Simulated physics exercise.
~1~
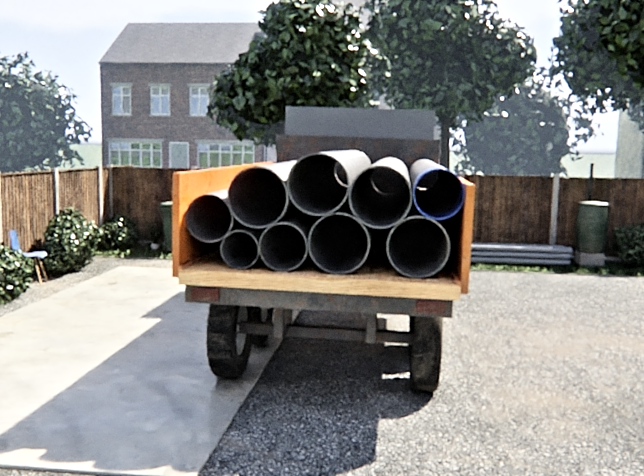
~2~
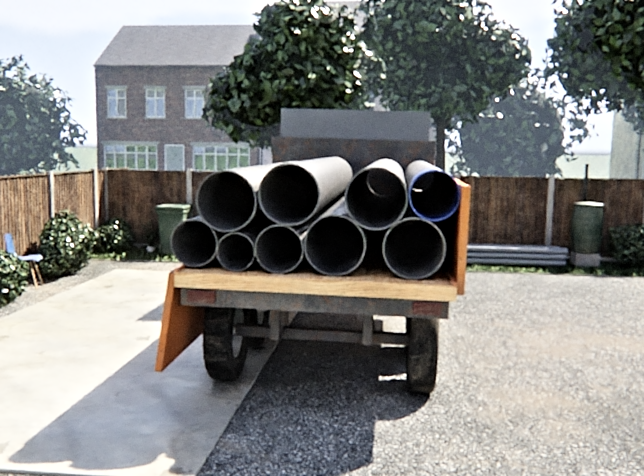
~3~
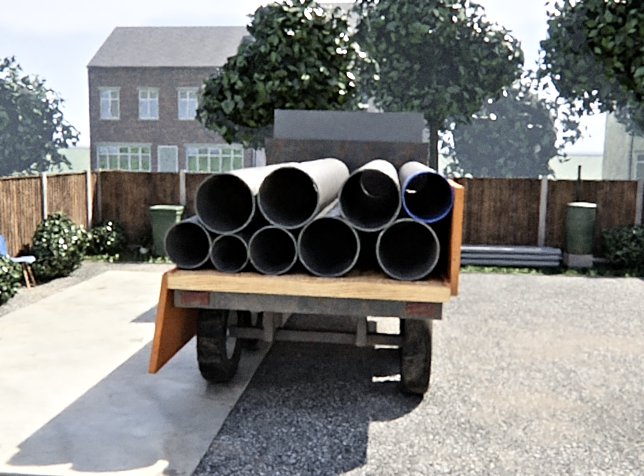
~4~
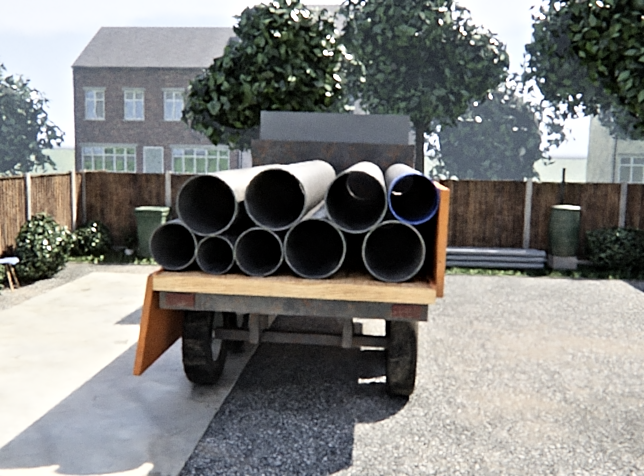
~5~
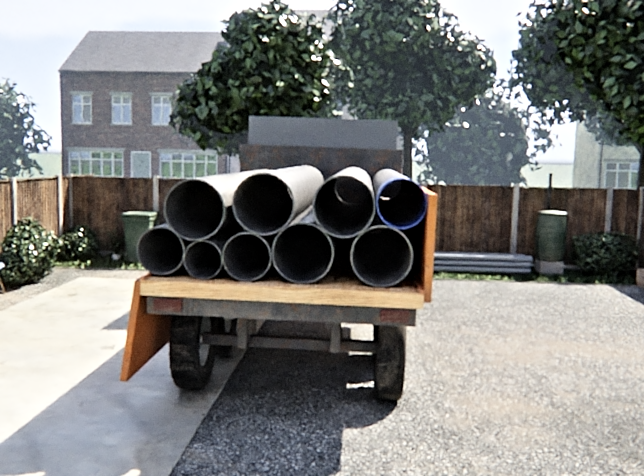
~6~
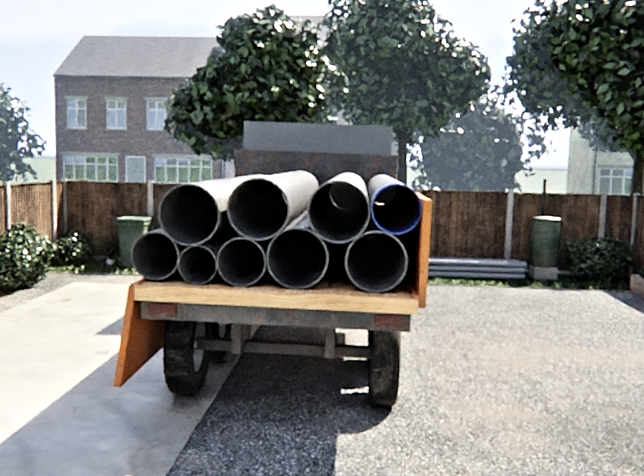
At first, a flatbed lorry stands parked with its tail towards the viewer, a stack of nine wide pipes held between two orange drop sides, with trees, a fence and a brick house behind. The drop side on the left then swings right down and hangs below the deck, while the one on the right stays shut. The pipes remain stacked in two rows, and the blue one keeps its place on top at the right. The view pans slightly right, so the lorry drifts left across the scene. By the end, every pipe is still aboard.
